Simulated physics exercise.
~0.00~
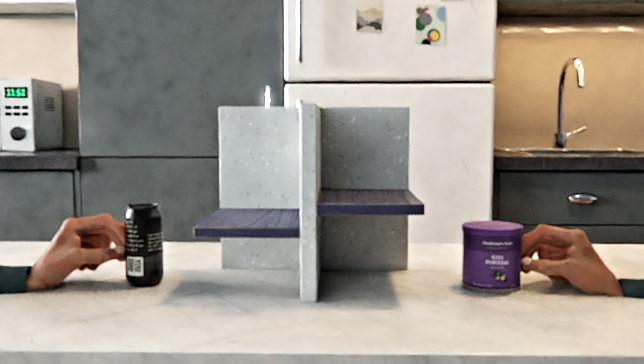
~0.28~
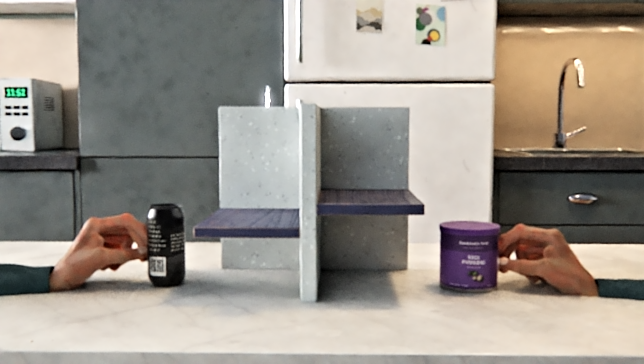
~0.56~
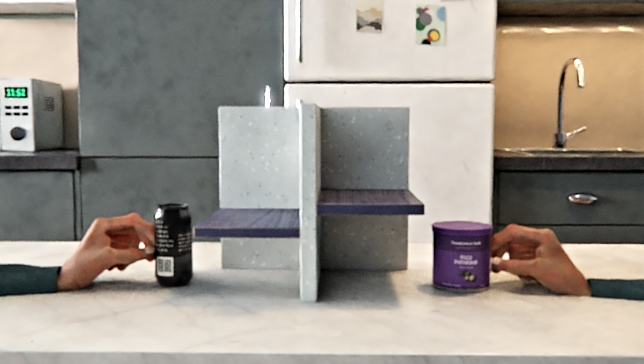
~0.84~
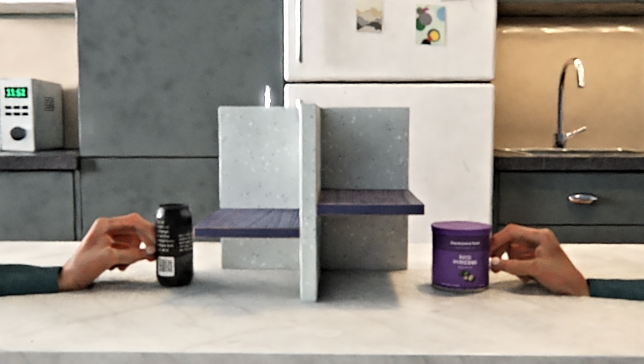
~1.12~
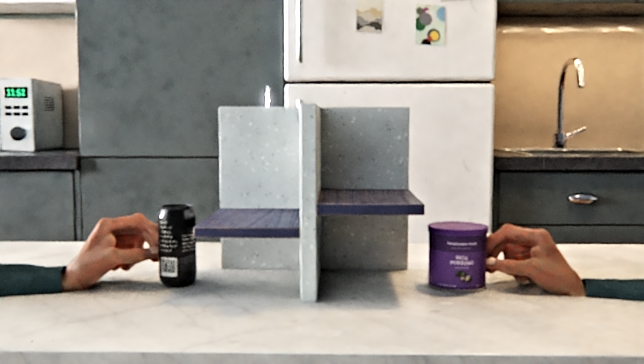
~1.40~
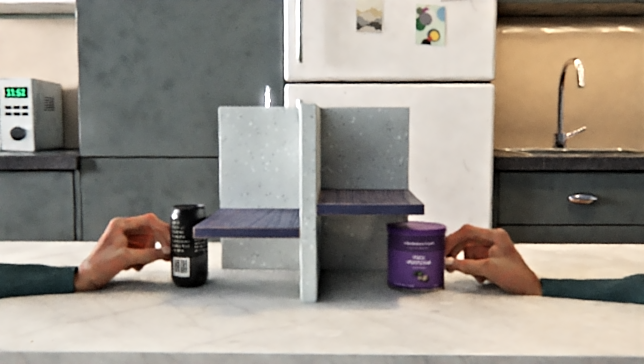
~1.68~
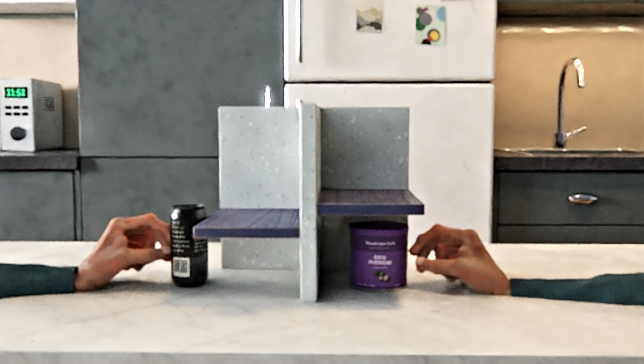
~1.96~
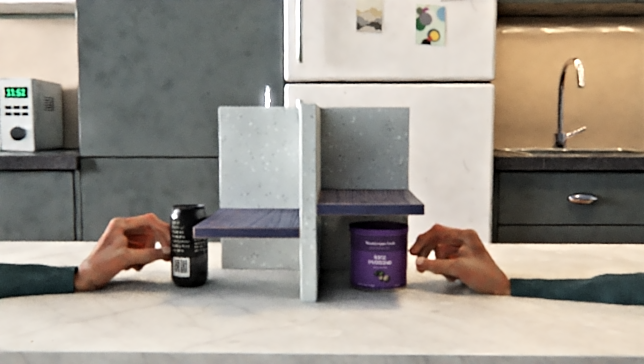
We see two hands on a kitchen counter slide an upright black can from the left and a purple tin from the right toward a small rack; the can stops at the edge of the left shelf, while the tin slides in beneath the right one.
